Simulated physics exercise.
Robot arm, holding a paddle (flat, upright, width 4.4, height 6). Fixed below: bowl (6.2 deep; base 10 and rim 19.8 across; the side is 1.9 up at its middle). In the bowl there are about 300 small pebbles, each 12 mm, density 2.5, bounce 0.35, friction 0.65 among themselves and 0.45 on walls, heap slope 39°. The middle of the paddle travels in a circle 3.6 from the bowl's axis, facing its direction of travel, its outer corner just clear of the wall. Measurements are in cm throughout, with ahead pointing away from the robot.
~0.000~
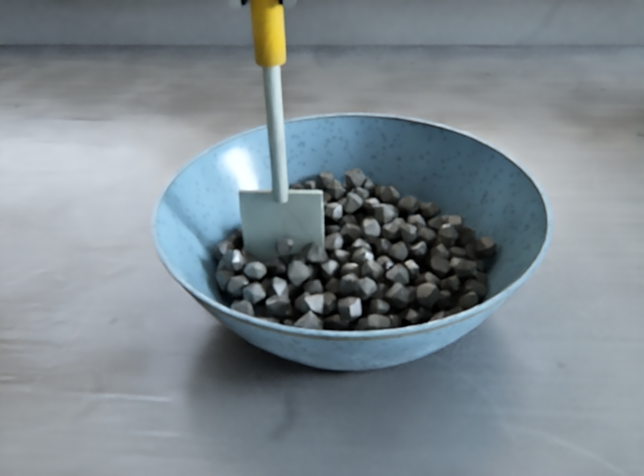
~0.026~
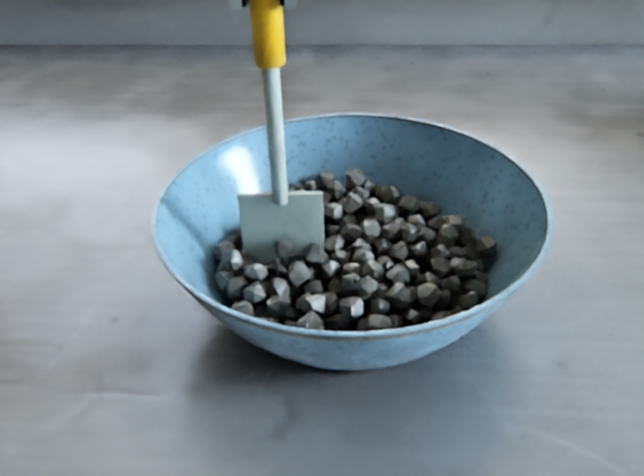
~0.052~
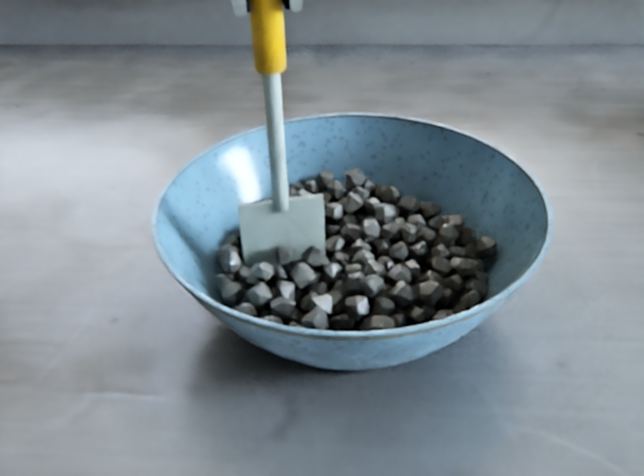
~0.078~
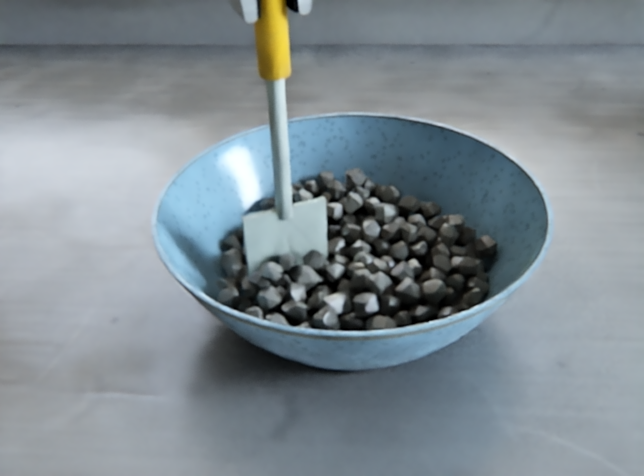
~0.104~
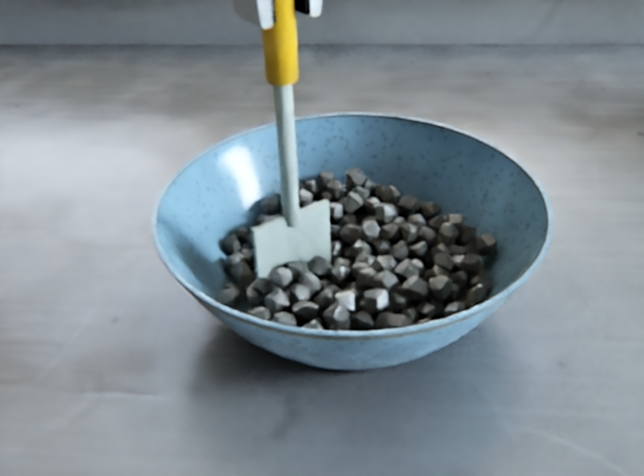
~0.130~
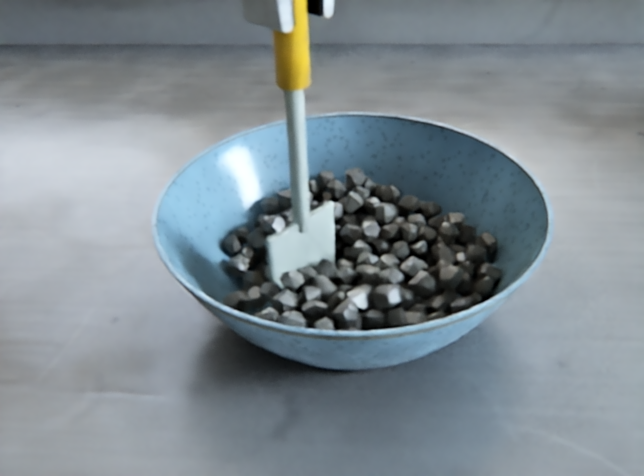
Yellow-handled paddle pushing slowly through dark grey pebbles in a speckled blue bowl, edging slightly right and turning as it goes.
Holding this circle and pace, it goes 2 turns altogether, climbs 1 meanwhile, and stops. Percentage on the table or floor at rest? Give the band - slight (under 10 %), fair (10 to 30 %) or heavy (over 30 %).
Band: Slight.
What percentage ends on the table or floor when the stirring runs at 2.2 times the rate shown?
That gives some 25 percent.
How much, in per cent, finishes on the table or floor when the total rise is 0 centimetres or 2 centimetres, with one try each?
It comes to about 10 per cent and about 5 per cent.
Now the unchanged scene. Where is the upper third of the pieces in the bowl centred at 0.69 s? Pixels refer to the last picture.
About pixel (259, 188).
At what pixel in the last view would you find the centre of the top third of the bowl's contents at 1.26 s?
Roughly pixel (413, 193).
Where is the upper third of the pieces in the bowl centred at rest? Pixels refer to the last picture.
Roughly at pixel (280, 266).
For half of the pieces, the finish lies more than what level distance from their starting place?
Some 10 cm.
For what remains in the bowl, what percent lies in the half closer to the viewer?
About 60 per cent.
After 0.69 s, 315° round, highest piece 8 above the table; 289 in the bowl, 16 on the table or floor.
After 1.26 s, 219° round, highest piece 7 above the table; 288 in the bowl, 17 on the table or floor.
After 1.74 s, 0° round, highest piece 7 above the table; 286 in the bowl, 19 on the table or floor.
After 2.44 s, 0° round, highest piece 7 above the table; 286 in the bowl, 19 on the table or floor.
At rest, 286 in the bowl, 19 on the table or floor. That is 6 % on the table or floor.
